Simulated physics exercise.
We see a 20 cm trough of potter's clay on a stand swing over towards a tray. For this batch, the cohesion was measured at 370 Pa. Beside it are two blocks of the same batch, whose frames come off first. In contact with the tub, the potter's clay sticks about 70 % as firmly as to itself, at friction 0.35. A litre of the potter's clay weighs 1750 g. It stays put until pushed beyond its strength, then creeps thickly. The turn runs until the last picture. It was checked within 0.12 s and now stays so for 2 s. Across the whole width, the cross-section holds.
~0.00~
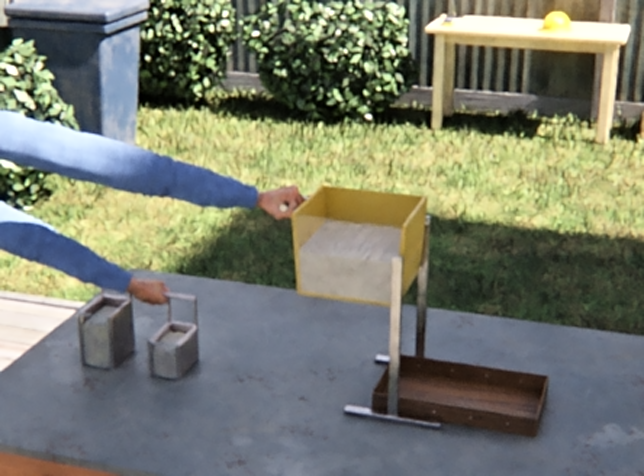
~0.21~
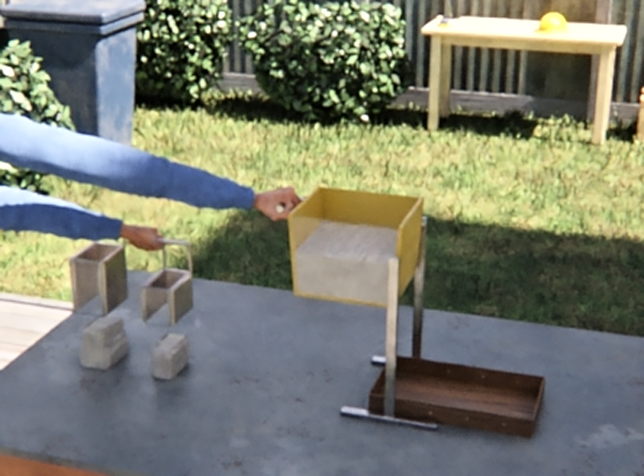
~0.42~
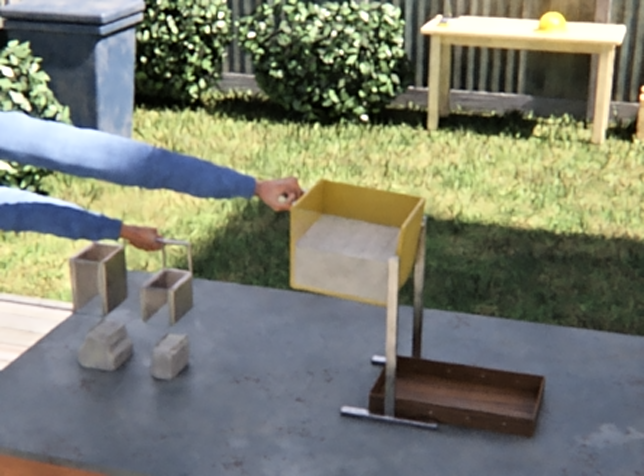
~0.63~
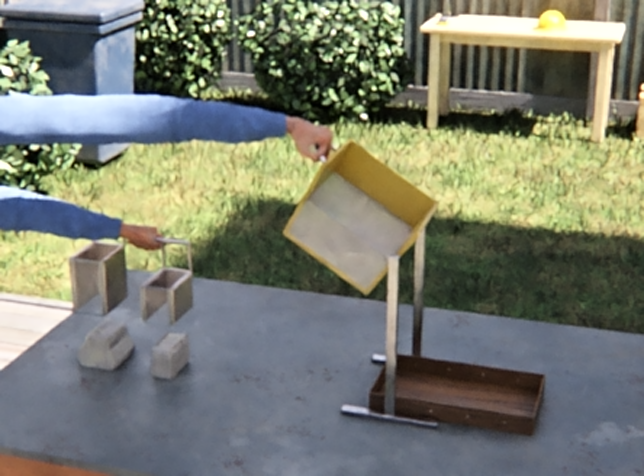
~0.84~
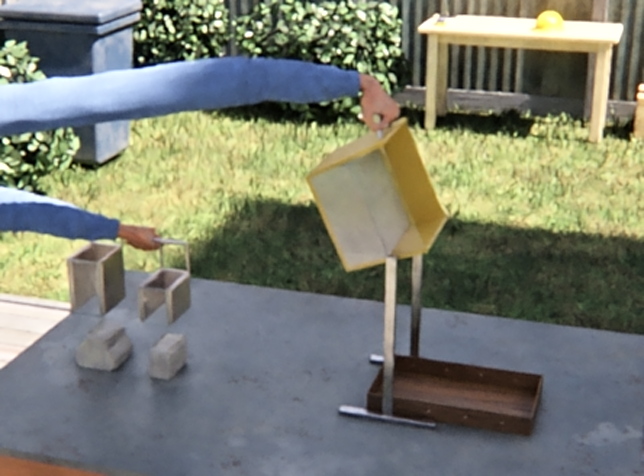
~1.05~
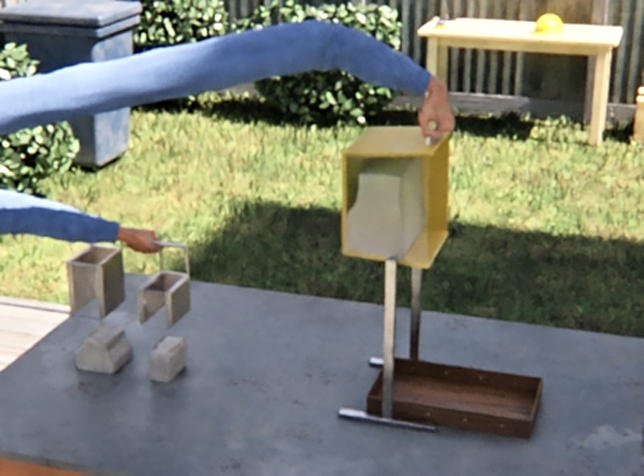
Blue-sleeved arms lifting box-shaped molds off two grey clay blocks, the left one slumping, then tilting a yellow clay-filled trough rightward.
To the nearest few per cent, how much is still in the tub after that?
About 55 %.
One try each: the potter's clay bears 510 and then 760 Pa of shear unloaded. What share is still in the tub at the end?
It'd be some 60 percent the first time and some 65 percent the second.
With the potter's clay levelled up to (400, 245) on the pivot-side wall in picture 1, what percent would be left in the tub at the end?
40 %.
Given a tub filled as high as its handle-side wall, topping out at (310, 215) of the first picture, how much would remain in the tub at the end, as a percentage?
60 %.
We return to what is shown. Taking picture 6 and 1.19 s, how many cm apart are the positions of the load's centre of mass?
I'd estimate roughly 6 centimetres.
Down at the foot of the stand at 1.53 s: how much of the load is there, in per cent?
I'd say close to 30 per cent of it.
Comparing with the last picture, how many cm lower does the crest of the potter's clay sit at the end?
Roughly 11 cm.
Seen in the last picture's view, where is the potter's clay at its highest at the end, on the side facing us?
Roughly at pixel (360, 217).
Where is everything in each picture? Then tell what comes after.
In the first picture, handle-side rim at (296, 215), tilt 0 degrees; crest of the potter's clay at (303, 252); block heights 13 cm, 8.1 cm (left to right).
In the second picture, handle-side rim at (292, 216), tilt 0 degrees; crest of the potter's clay at (300, 253); block heights 11 cm, 8.1 cm (left to right).
In the third picture, handle-side rim at (295, 208), tilt 5 degrees; crest of the potter's clay at (299, 246); block heights 9.7 cm, 8.0 cm (left to right).
In the fourth picture, handle-side rim at (325, 167), tilt 32 degrees; crest of the potter's clay at (310, 202); block heights 9.5 cm, 8.0 cm (left to right).
In the fifth picture, handle-side rim at (382, 146), tilt 65 degrees; crest of the potter's clay at (346, 166); block heights 9.3 cm, 8.0 cm (left to right).
In the sixth picture, handle-side rim at (430, 157), tilt 89 degrees; crest of the potter's clay at (390, 176); block heights 9.2 cm, 8.0 cm (left to right).
After 1.19 s, the tub is at 89 degrees and holds 94 %.
After 1.36 s, the tub is at 89 degrees and holds 60 %.
After 1.53 s, the tub is at 89 degrees and holds 55 %.
After 1.70 s, the tub is at 89 degrees and holds 55 %.
After 3.05 s, the tub is at 89 degrees and holds 55 %.
